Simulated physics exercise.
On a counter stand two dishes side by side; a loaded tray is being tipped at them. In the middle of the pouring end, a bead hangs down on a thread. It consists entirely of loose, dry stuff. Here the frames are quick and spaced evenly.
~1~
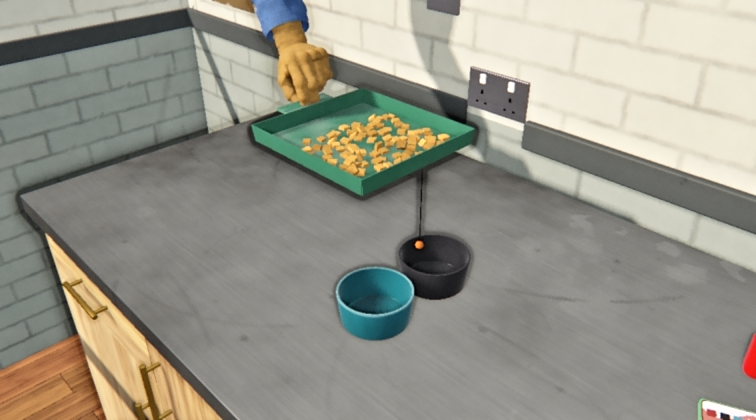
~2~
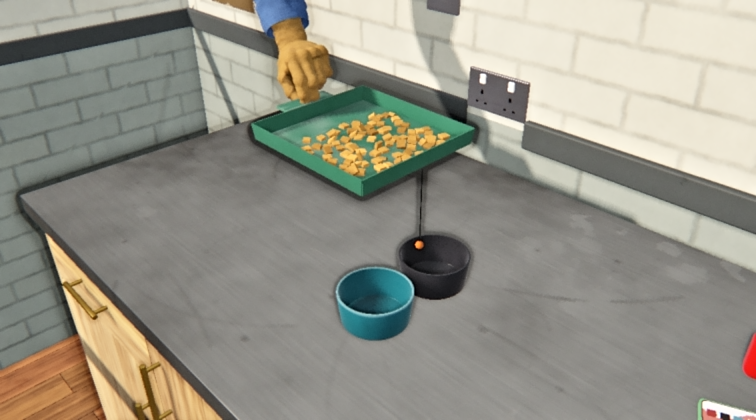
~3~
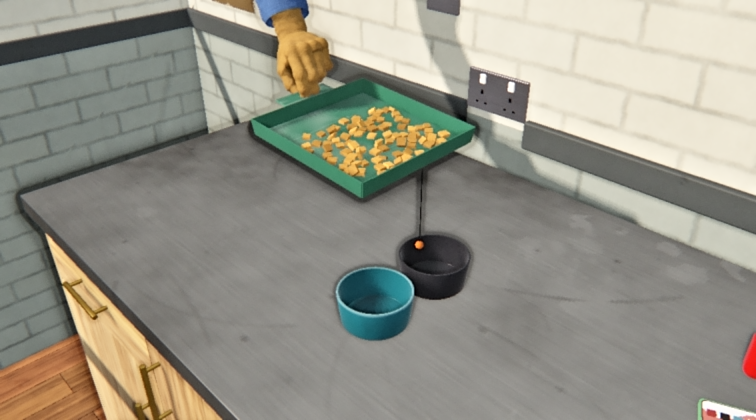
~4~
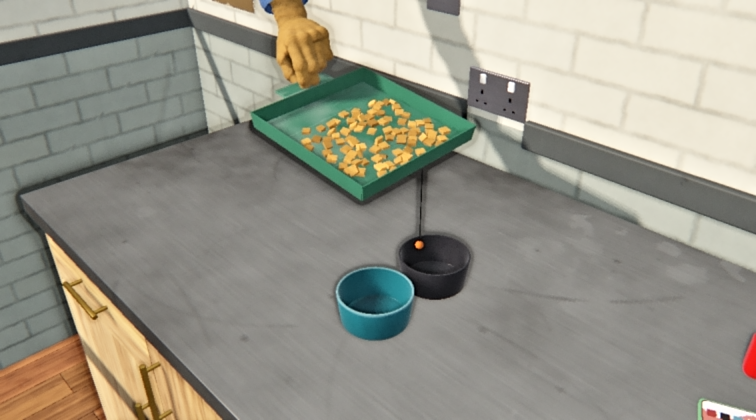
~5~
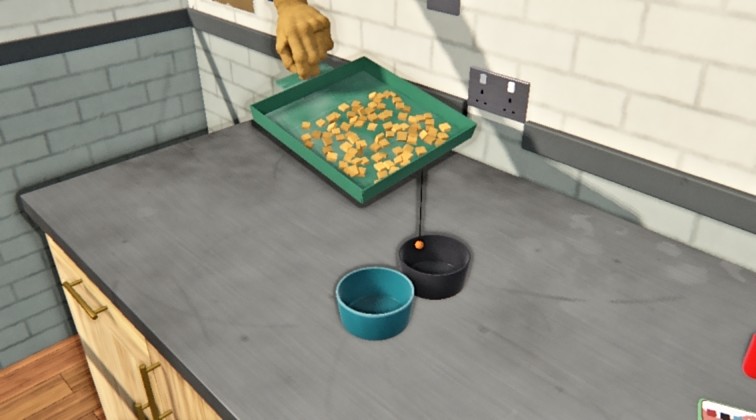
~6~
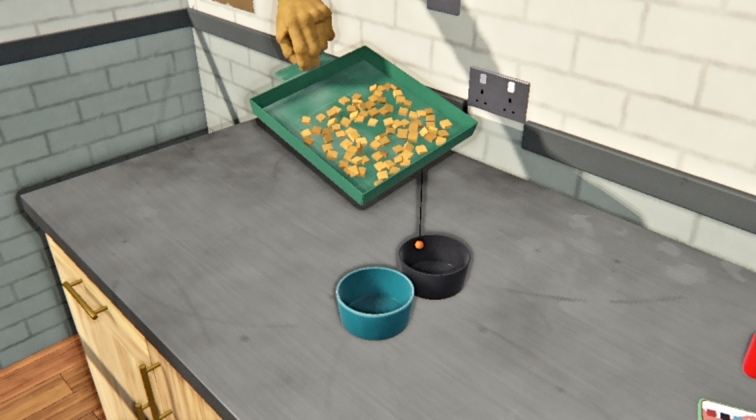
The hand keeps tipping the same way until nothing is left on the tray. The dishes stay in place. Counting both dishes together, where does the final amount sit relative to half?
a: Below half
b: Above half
(b) Above half.
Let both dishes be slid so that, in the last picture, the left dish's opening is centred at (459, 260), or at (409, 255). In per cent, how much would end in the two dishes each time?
First 0 per cent, second 0 per cent.
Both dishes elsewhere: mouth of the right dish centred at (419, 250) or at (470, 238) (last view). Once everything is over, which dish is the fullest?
Well, the first go goes to the leftmost dish, and the second to the leftmost dish.
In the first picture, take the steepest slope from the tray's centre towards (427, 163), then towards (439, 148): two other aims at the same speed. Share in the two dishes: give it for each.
I'd expect around 30 in a hundred first and around 10 in a hundred second.
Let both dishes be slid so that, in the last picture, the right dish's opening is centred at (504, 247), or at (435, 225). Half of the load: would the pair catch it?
Place 1: Lower than half; place 2: Lower than half.
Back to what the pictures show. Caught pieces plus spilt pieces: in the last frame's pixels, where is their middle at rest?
Somewhere around (378, 311) in the last picture.
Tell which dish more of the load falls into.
It turns out to be the left-positioned one.
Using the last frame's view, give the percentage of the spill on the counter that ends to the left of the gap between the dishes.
Around 30 per cent, I reckon.
Just after the last frame, tray tipped steeply; every one on the tray.
A moment on, tray tipped past a quarter turn; the larger part on the tray; just a few in the left dish; just a few outside both; about a tenth in the air.
Further on, tray tipped past a quarter turn; the larger part in the left dish; roughly a quarter outside both.
When it is over, tray tipped past a quarter turn; the larger part in the left dish; not one in the right dish; roughly a quarter outside both.
